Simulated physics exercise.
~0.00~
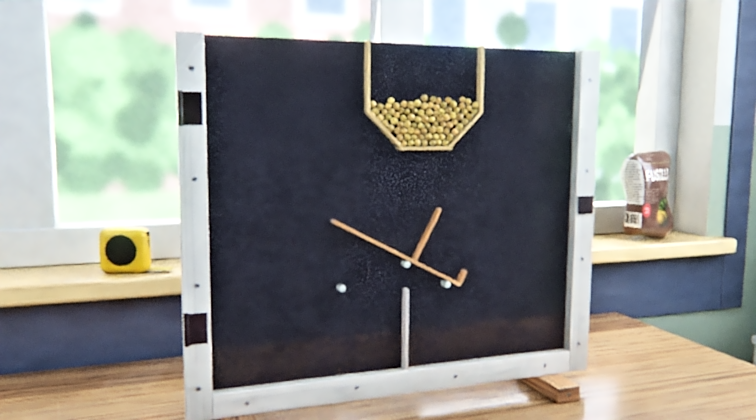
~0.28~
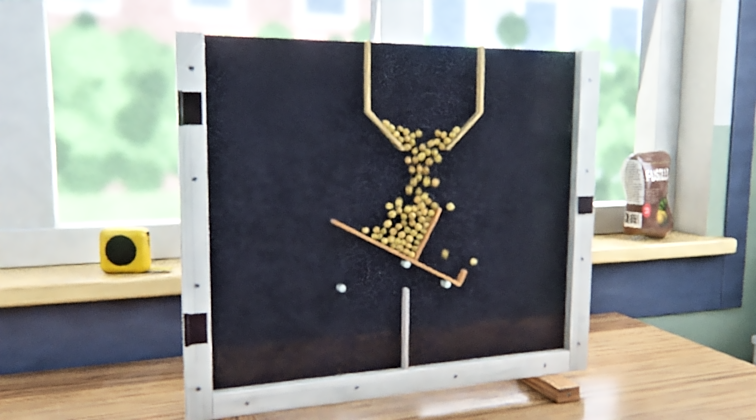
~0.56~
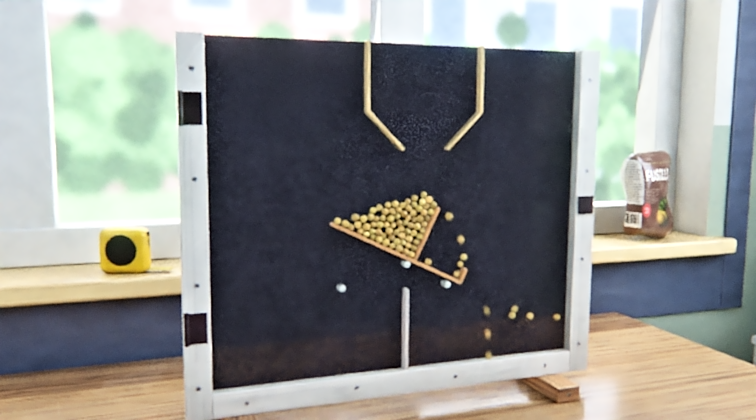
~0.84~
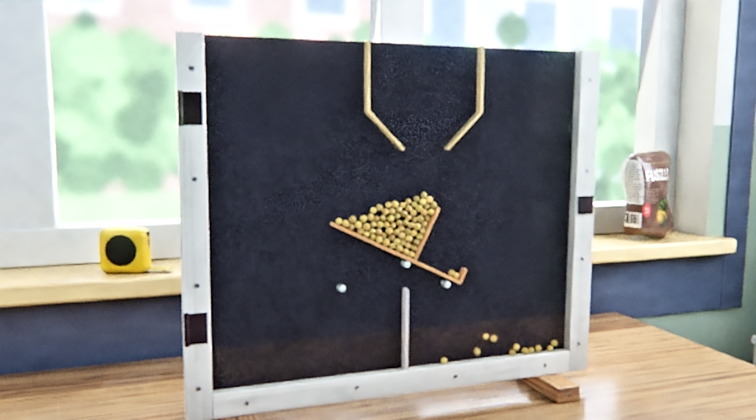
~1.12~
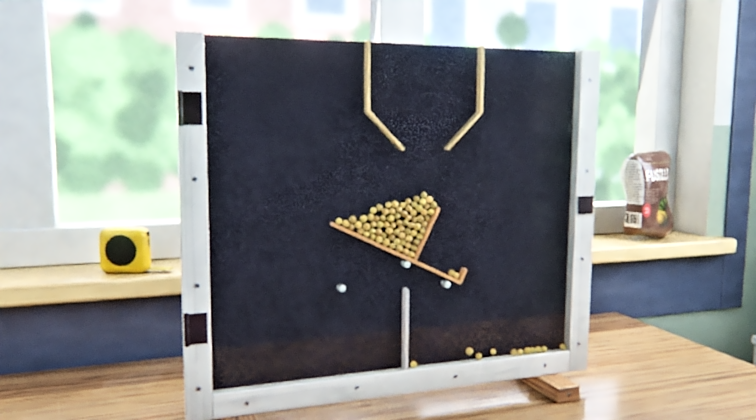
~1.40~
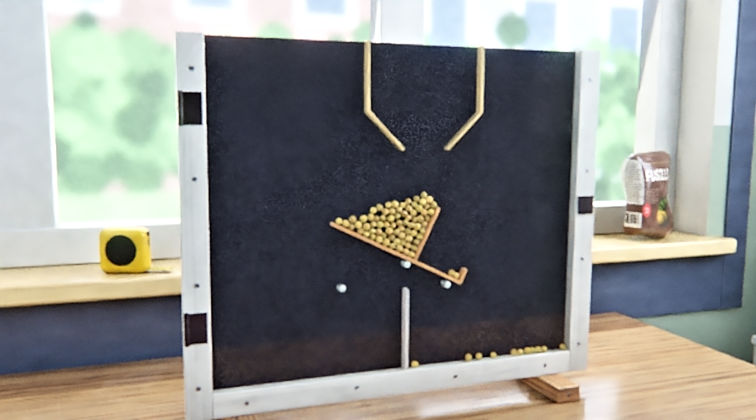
On a wooden table before a bright window, a shallow dark box with a pale frame stands on edge, seen from the front by a still camera. Pale yellow beads fill a hopper at the top, above a tilted orange-brown tray with an upright divider, small white pins and two bins below. The beads pour down and pile up against the tray's divider. A few spill over the right side, drop and scatter across the right bin's floor. The hopper empties, and most beads rest heaped on the tray, which slopes down rightward, while the left bin stays empty.
